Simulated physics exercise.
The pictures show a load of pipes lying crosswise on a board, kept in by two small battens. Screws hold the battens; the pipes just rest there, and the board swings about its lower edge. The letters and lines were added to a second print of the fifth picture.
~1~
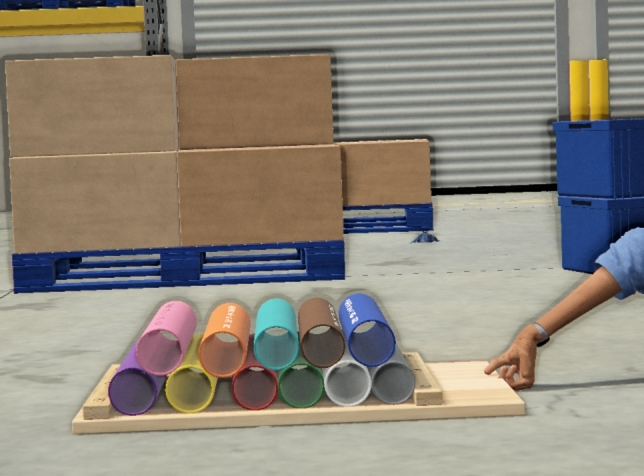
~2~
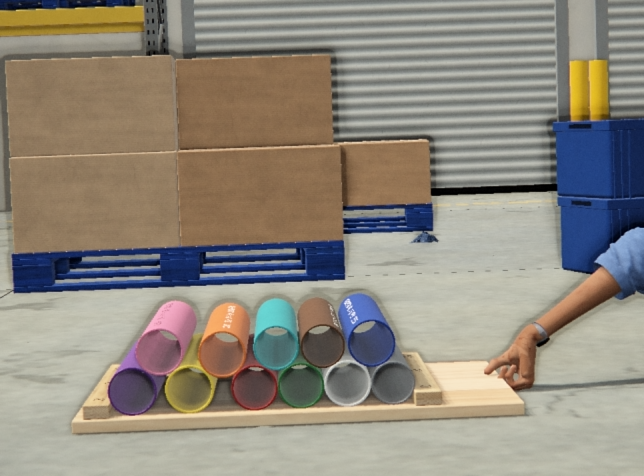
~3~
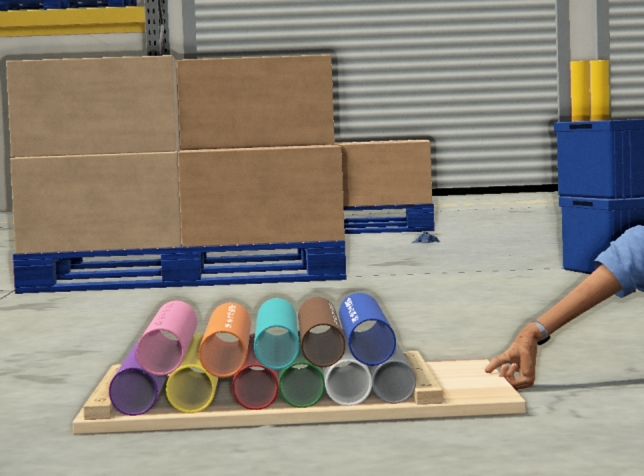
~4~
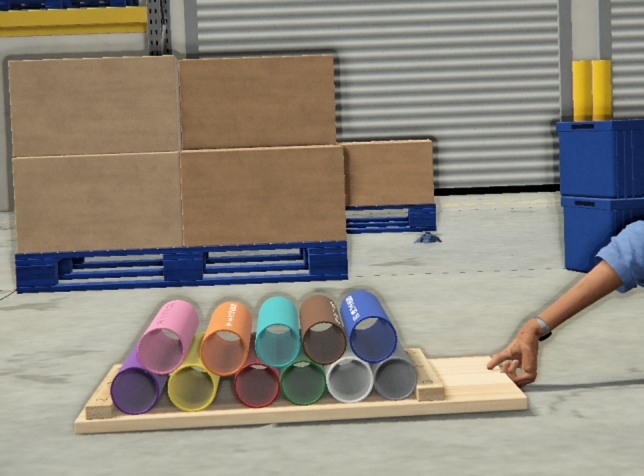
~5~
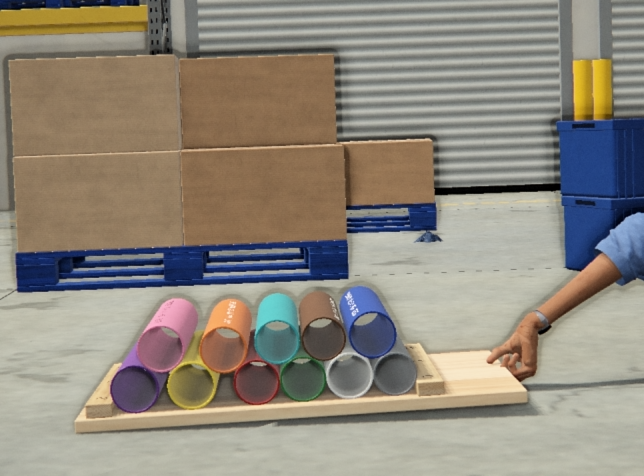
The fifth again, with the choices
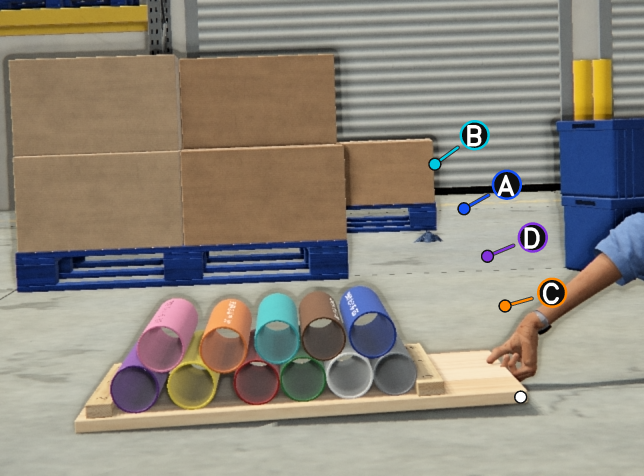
A wooden board carrying two stacked rows of colourful pipes lies almost still on a warehouse floor, a hand at its right end. Then the hand raises that end very slightly, tilting the board a little, while the pipes keep their places between the small wooden strips.
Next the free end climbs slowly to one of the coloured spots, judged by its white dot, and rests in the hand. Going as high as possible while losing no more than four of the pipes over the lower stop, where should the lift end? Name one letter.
The highest mark that will do is A.
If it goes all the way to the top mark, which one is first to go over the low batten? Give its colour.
The pink one.
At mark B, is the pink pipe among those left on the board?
The pink pipe: No.
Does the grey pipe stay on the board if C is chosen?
The grey pipe: Yes.
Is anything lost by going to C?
No, at C.
On the marked copy, A at (464, 209); B at (435, 164); C at (505, 306); D at (488, 257); the white dot at (521, 397).
Following A. Soon after the start, board at 16°.
Later, board at 27°.
In the end, board at 27°, none over the low batten.
As for the rest, B five over the low batten; C none over the low batten; D none over the low batten.
